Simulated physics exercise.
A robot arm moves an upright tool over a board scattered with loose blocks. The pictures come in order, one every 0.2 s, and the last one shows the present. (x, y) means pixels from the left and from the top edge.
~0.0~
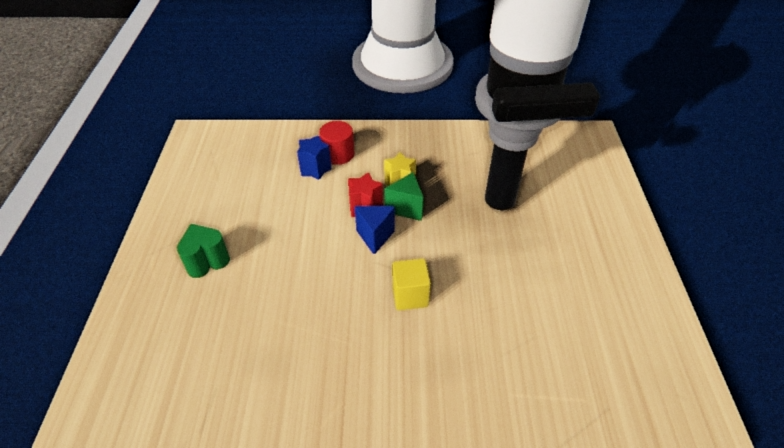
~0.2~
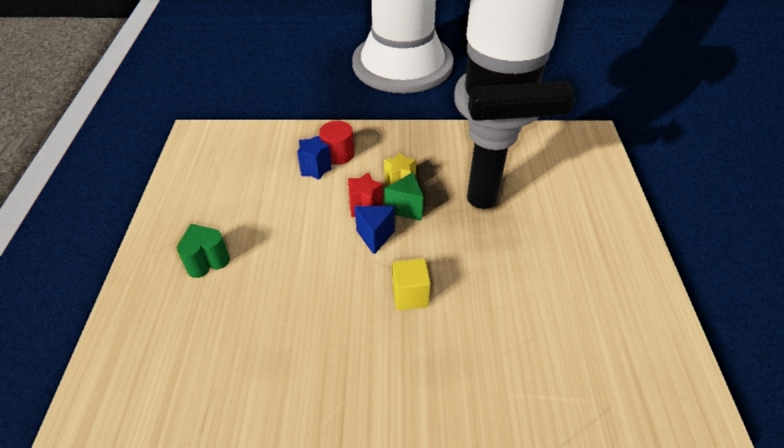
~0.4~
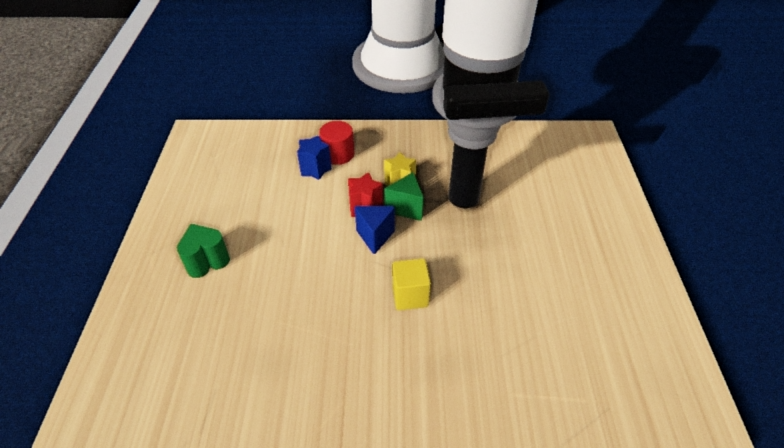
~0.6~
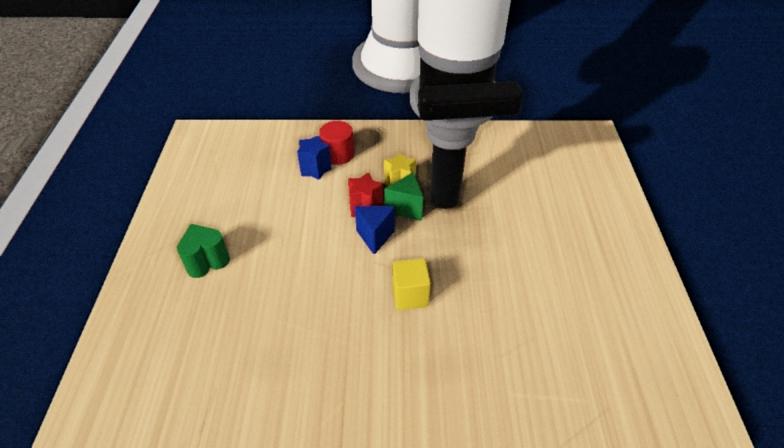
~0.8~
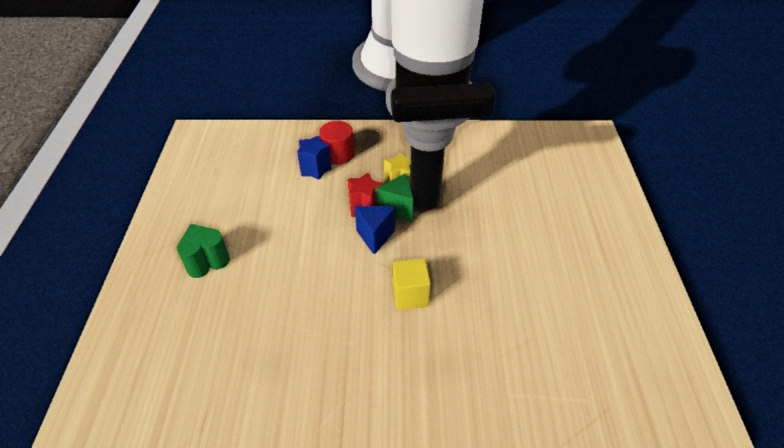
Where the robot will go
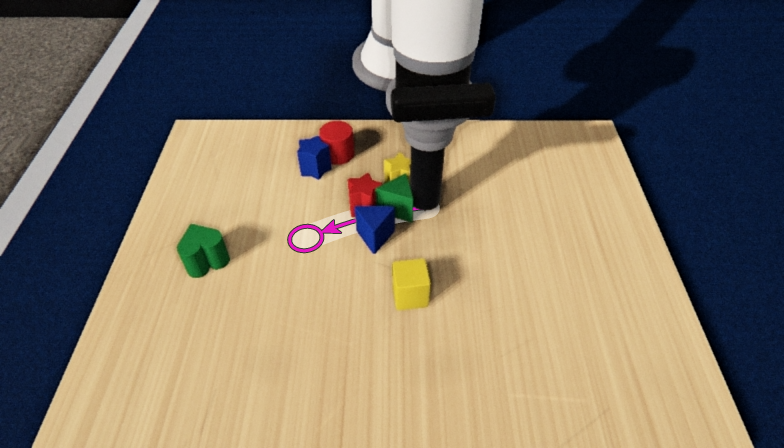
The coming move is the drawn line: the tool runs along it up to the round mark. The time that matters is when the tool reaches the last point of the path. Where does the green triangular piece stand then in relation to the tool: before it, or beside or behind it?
The tool pushes it to the end.
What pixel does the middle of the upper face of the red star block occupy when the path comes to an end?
It should be at (333, 179) by then.
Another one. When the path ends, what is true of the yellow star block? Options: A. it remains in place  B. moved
Option A.
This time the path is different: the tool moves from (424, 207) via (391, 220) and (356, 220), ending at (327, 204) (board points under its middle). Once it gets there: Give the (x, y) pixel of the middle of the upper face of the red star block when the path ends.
The middle of its top is at (315, 159).
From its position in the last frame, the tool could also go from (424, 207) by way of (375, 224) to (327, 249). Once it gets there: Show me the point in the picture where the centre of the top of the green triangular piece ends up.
The spot you're after is about (302, 211) in the image.
Path on the board, from (424, 207) over (365, 218) to (306, 238).
What follows on the original path. One third of the way, tool (384, 206); red star block (341, 180); green triangular piece (357, 197), turned 15° anticlockwise.
Two thirds of the way, tool (344, 216); red star block (333, 179), turned 45° clockwise; blue triangular piece (372, 218), turned 15° anticlockwise; green triangular piece (315, 208).
At the end, tool (304, 231); red star block (333, 179), turned 45° clockwise; blue triangular piece (372, 218), turned 15° anticlockwise; green triangular piece (272, 222); yellow star block in place.
